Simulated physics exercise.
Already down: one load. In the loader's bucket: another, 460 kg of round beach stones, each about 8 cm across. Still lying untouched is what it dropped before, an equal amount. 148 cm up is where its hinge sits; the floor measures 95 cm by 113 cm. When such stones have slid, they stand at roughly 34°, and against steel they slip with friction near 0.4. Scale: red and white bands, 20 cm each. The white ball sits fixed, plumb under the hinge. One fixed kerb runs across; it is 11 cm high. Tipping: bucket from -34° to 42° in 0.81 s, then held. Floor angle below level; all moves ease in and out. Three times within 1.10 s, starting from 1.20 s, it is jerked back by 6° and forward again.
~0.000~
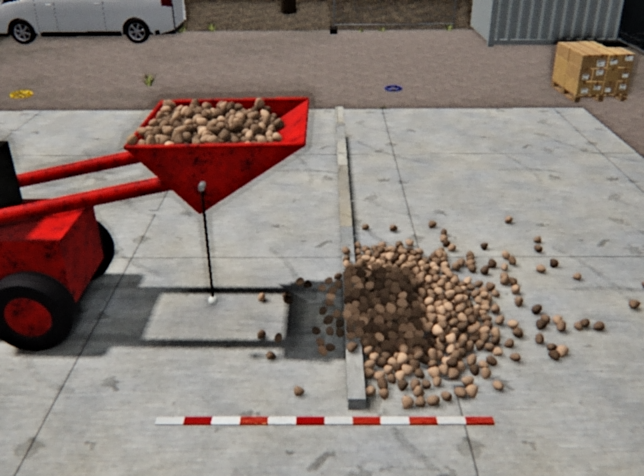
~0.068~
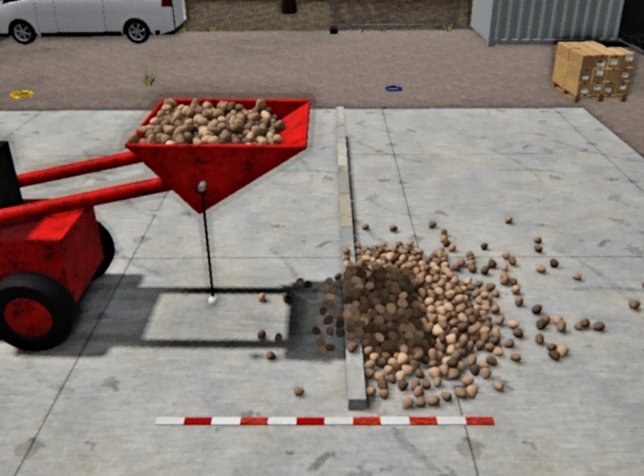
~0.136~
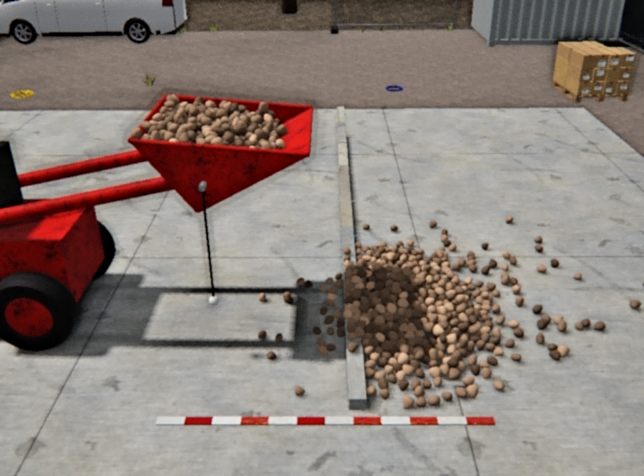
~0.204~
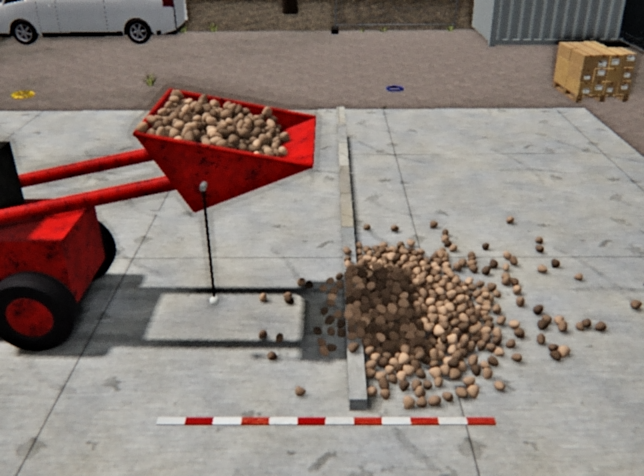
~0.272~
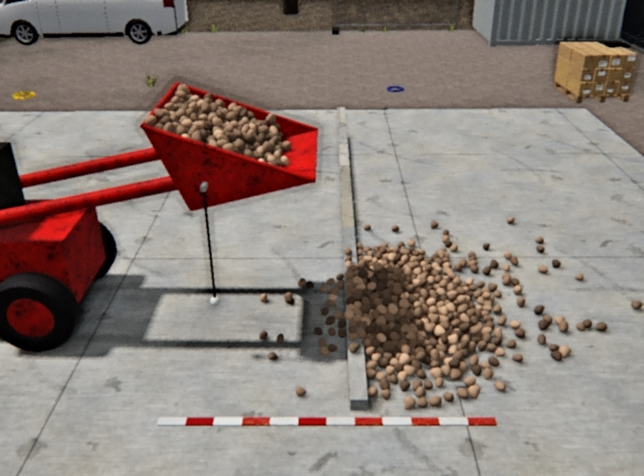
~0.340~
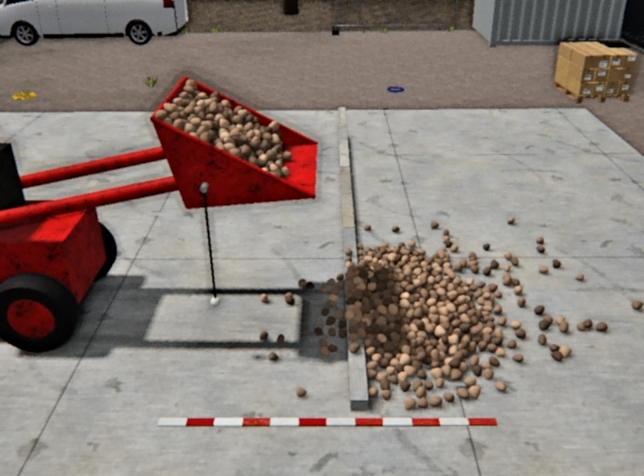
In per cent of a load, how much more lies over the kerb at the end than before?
Some 36 per cent more.
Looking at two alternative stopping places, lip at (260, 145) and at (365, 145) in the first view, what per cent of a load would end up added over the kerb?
Some 5 percent, and then 90 percent.
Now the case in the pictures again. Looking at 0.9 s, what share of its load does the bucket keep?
About 70 per cent.
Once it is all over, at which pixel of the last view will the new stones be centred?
(340, 298).
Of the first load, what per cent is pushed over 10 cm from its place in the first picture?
Roughly 10 per cent of them.
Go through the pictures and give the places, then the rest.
In the first frame, the bucket is at -34°, its lip at (305, 144); the top of the load is at (205, 112). The earlier load is highest near (373, 291), 20 cm above ground level, 9 % on this side of the kerb, 91 % over the kerb.
In the second frame, lip at (306, 147), floor tilted -32°, highest stones at (186, 112); the stones move at 0.2 m/s on average.
In the third frame, the bucket is at -28°, its lip at (309, 155); the top of the load is at (177, 109); the stones move at 0.3 m/s on average.
In the fourth frame, lip at (313, 166), floor tilted -22°, highest stones at (179, 106); the stones move at 0.5 m/s on average.
In the fifth frame, the bucket is at -14°, its lip at (315, 181); the top of the load is at (182, 101); the stones move at 0.5 m/s on average.
In the sixth frame, lip at (315, 197), floor tilted -5°, highest stones at (188, 97); the stones move at 0.6 m/s on average.
After 0.6 s the floor is at 30°; in per cent of one load, 100 in the bucket, 9 on this side of the kerb, 91 over the kerb; the foremost stones are at (621, 300).
After 0.9 s the floor is at 42°; in per cent of one load, 68 in the bucket, 40 on this side of the kerb, 91 over the kerb; the foremost stones are at (621, 300).
After 2.8 s the floor is at 42°; in per cent of one load, 0 in the bucket, 72 on this side of the kerb, 128 over the kerb; the foremost stones are at (621, 300).
After 5.4 s the floor is at 42°; in per cent of one load, 0 in the bucket, 72 on this side of the kerb, 128 over the kerb; the foremost stones are at (621, 300). Net gain over the kerb, 36.
